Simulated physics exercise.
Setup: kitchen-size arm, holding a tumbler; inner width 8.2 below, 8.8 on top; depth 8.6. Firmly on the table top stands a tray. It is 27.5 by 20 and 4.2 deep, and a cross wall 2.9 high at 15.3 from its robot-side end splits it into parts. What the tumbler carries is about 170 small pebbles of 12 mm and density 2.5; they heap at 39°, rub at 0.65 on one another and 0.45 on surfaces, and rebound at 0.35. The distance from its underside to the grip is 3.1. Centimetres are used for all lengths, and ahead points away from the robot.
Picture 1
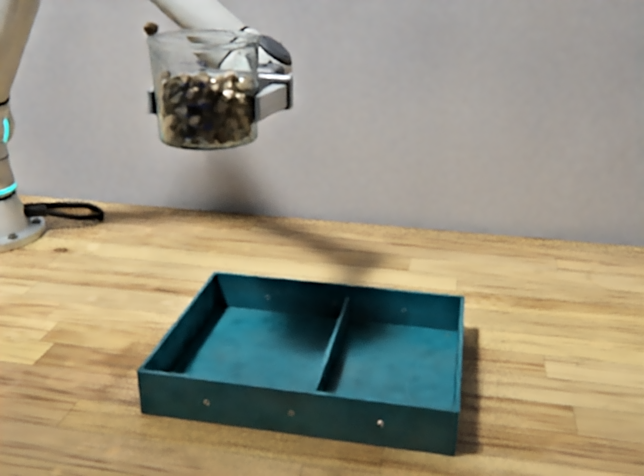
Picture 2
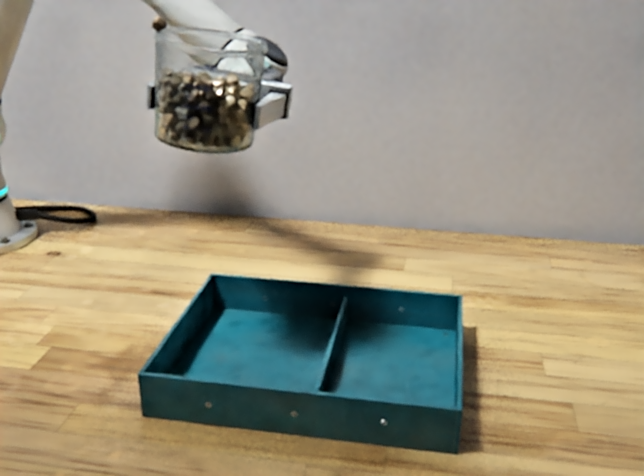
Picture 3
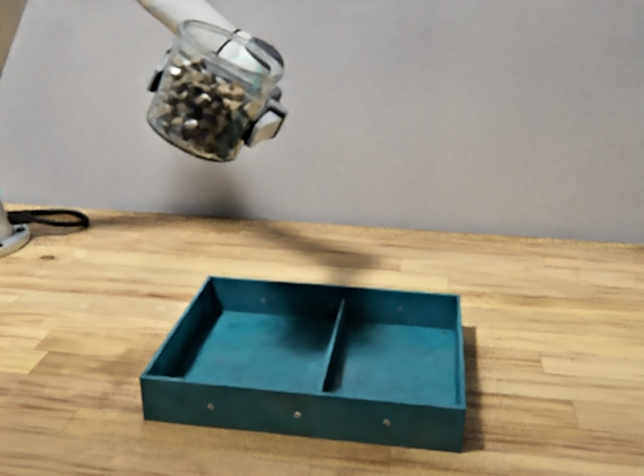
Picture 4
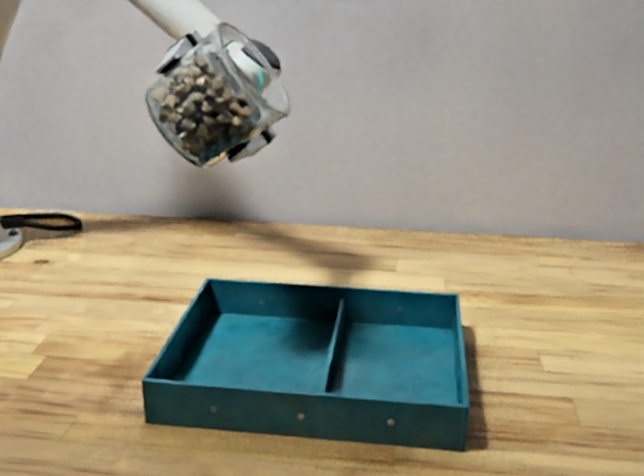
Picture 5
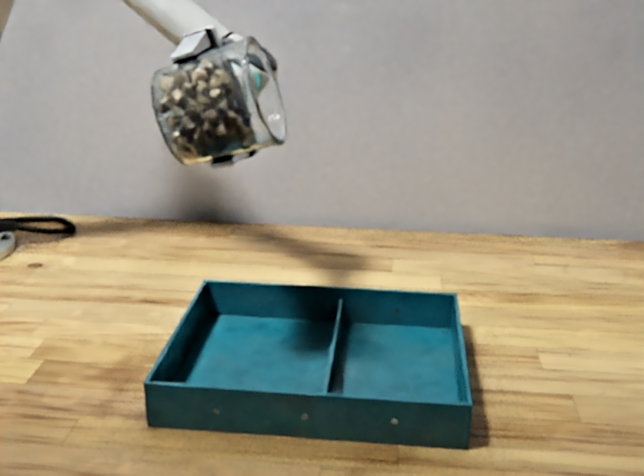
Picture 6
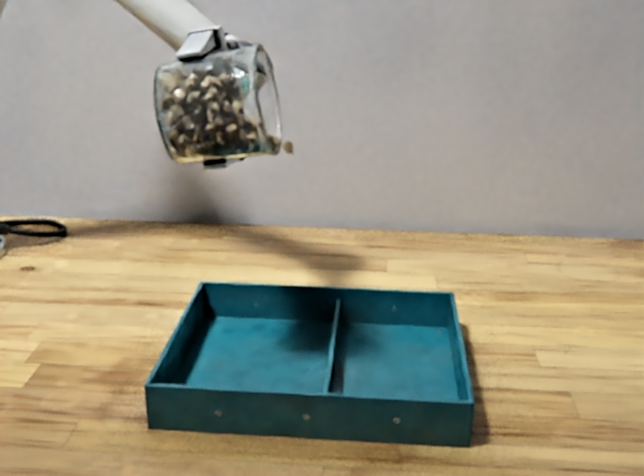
Above a divided teal tray on a wooden table, a robot arm tilting a clear tumbler of small brown pieces steeply rightward.
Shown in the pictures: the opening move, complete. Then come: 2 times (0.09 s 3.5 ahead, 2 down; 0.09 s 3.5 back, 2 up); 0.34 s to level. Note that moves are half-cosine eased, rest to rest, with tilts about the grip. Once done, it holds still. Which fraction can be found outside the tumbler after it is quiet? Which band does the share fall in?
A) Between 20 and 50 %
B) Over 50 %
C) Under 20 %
A.
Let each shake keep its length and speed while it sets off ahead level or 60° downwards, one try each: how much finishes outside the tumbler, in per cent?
Try one gives about 75 in a hundred, try two about 15 in a hundred.
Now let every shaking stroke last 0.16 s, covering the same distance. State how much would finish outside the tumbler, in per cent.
Estimate for that case: 15 %.
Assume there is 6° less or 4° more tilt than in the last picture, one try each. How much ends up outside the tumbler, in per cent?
First try near 25 %, second near 50 %.
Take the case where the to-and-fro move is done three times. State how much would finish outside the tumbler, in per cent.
Roughly 45 in a hundred.
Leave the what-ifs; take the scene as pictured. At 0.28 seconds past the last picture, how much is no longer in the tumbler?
So far around 15 % is out.
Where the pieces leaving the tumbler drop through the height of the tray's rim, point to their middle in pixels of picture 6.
Around (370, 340).
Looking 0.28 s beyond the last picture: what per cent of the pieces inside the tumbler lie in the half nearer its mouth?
That share comes to roughly 45 percent.
Then, 0.28 s on, tilted 80° forward, highest piece 26 above the table; 142 in the tumbler, 4 in the far-side part, 20 in flight or on a rim.
Then, 0.56 s on, tilted 29° forward, highest piece 30 above the table; 112 in the tumbler, 40 in the far-side part, 11 in the robot-side part, 3 in flight or on a rim.
Then, 0.90 s on, level, highest piece 29 above the table; 112 in the tumbler, 42 in the far-side part, 12 in the robot-side part.
Then, 1.95 s on, level, highest piece 29 above the table; 112 in the tumbler, 42 in the far-side part, 12 in the robot-side part.
In the end, 112 in the tumbler, 42 in the far-side part, 12 in the robot-side part. That is 33 % outside the tumbler.
